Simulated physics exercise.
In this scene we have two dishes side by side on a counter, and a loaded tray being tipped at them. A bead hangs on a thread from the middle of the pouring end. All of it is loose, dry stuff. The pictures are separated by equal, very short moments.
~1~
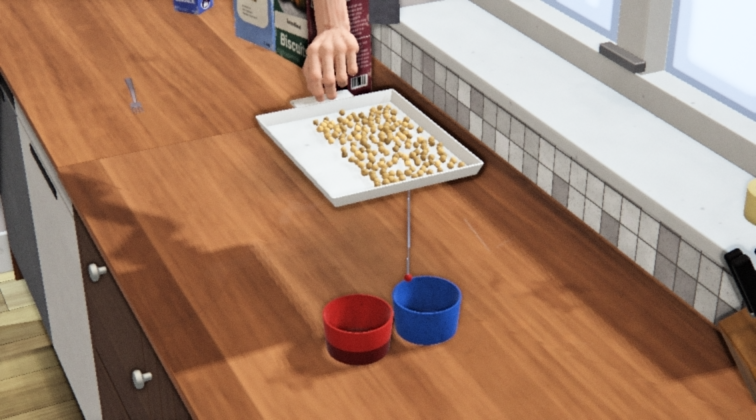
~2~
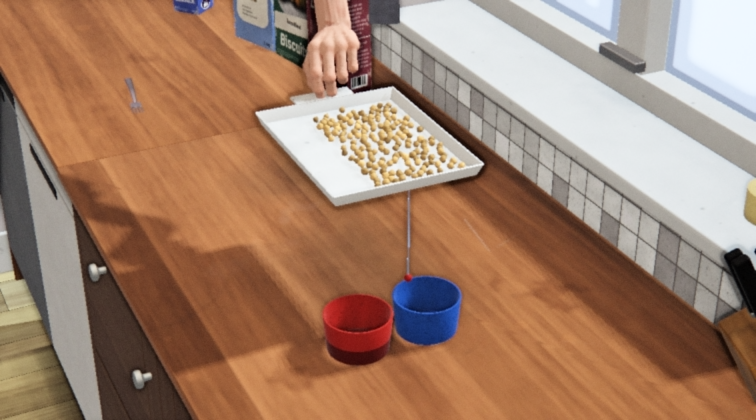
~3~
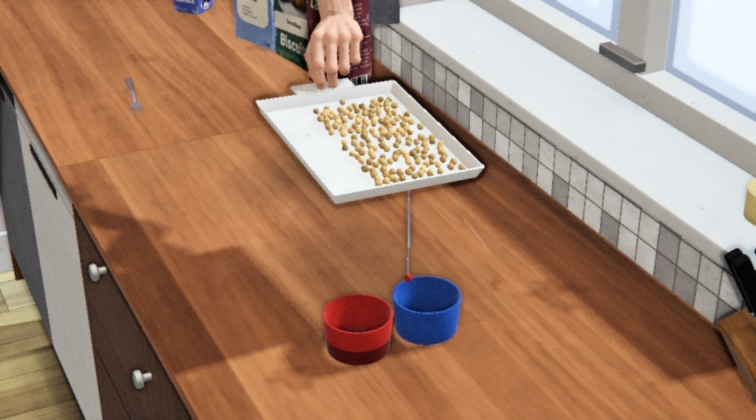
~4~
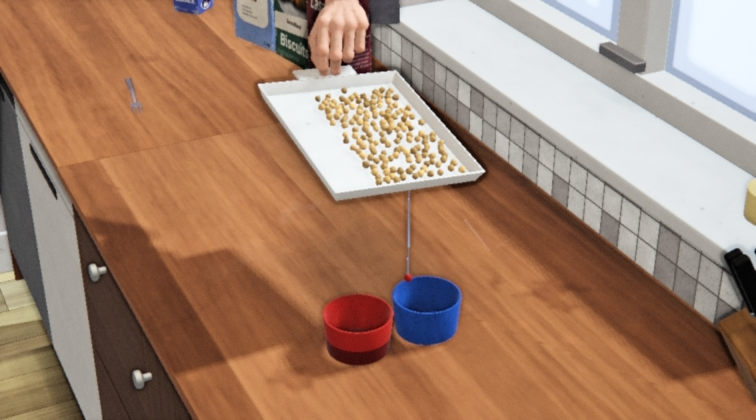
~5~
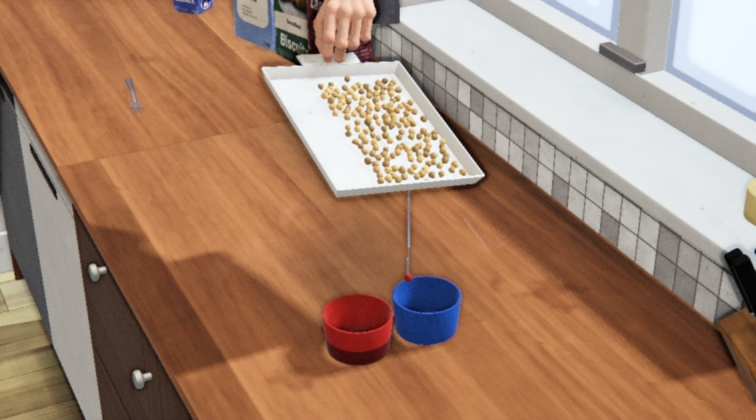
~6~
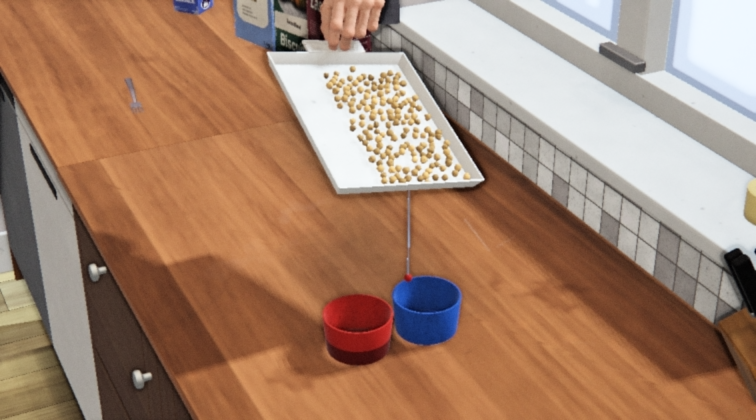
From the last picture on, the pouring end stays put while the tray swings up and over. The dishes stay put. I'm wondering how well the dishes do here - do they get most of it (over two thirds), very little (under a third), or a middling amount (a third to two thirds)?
They get very little, under a third.
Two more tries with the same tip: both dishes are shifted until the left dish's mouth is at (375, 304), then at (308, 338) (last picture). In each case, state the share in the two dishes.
Trial 1 around 30 percent, trial 2 around 0 percent.
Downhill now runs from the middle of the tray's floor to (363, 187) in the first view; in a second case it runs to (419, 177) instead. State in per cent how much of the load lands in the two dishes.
Shares: 60 %, then 30 %.
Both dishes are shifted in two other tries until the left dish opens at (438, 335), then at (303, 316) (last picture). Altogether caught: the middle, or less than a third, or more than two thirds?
For the first try it's under a third, and for the second it's under a third.
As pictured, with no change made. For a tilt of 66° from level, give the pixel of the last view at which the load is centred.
Around (455, 174).
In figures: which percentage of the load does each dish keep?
Left dish about 0 per cent, right dish about 10 per cent.
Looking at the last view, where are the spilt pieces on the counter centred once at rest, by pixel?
Roughly at (494, 309).
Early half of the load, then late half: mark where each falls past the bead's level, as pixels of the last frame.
The leading part at (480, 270), the rest of it at (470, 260).
Just after the last frame, tray tipped steeply; the larger part on the tray; about a tenth in the air.
A moment on, tray tipped past a quarter turn; just a few on the tray; about a tenth in the right dish; the larger part outside both; about a tenth in the air.
Further on, tray tipped past a quarter turn; about a tenth in the right dish; almost all outside both.
When it is over, tray tipped past a quarter turn; not one in the left dish; about a tenth in the right dish; almost all outside both.
